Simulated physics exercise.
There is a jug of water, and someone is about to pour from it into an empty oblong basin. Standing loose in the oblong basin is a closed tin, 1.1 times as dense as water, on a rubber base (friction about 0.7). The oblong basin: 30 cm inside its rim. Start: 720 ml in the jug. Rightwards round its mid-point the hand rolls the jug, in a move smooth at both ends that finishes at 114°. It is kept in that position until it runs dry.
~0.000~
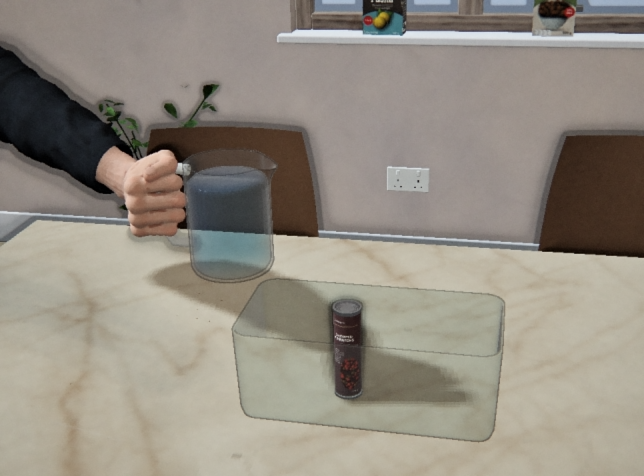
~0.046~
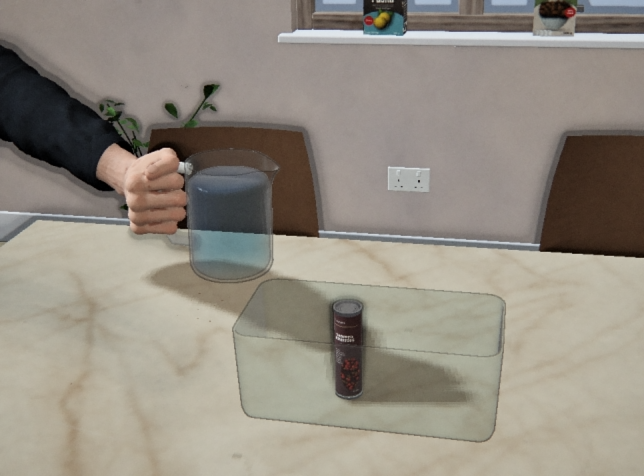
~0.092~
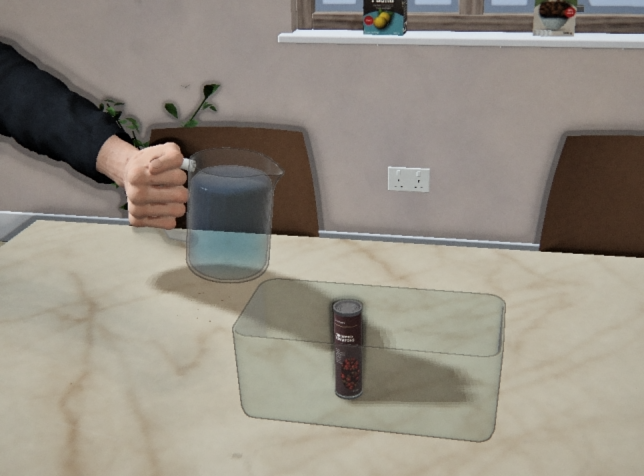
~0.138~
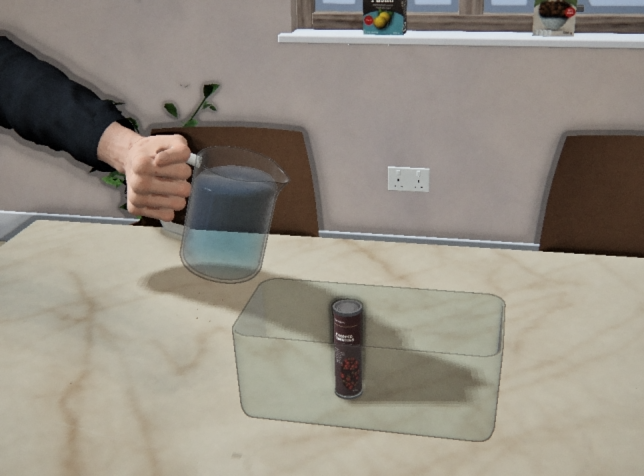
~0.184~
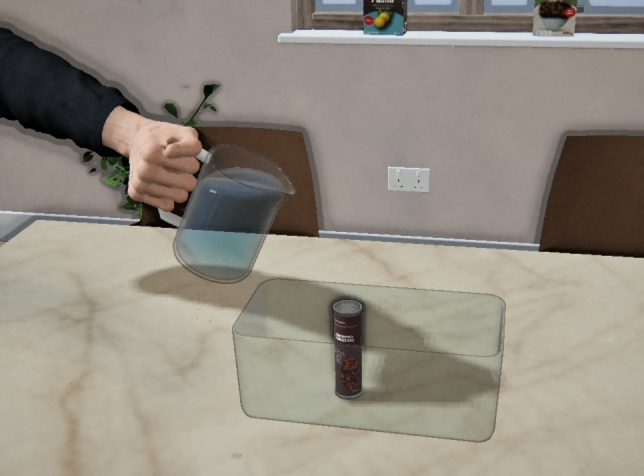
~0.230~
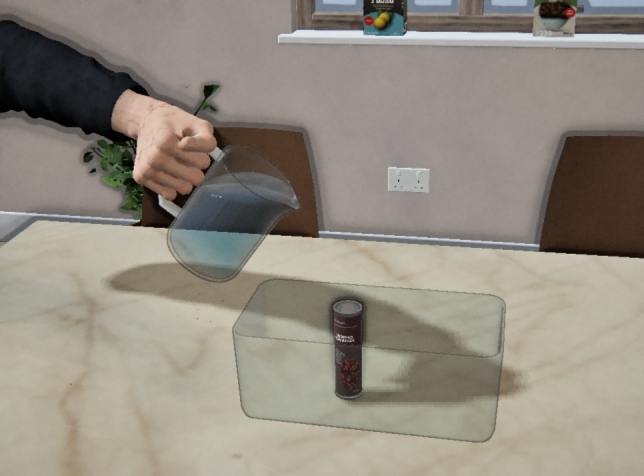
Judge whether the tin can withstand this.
Tipped over.
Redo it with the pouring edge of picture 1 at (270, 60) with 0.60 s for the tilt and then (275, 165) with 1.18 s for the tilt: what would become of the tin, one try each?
The tin stays vertical the first time and overturns the second time.
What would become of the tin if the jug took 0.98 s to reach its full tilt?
With that tilt, the tin tips.
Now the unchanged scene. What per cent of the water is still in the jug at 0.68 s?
14 per cent or so.
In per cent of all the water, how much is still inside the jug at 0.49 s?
58 %.
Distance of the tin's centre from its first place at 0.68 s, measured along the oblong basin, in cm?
Reading: Roughly 3 cm.
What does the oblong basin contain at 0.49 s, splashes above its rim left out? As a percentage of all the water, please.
I'd estimate some 20 percent of the liquid.
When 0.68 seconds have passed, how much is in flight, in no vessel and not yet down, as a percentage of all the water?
Close to 12 per cent.
After 0.49 s the tilt is 105° and 58 per cent is still to pour; the tin stands where it began.
After 0.68 s the tilt is 114° and 13 per cent is still to pour; the tin stands 3 cm from where it began.
After 0.88 s the tilt is 114° and 1 per cent is still to pour; the tin leans 32°.
After 1.10 s the tilt is 114° and 0 per cent is still to pour; the tin lies on its side.
In the end the tin lies on its side.
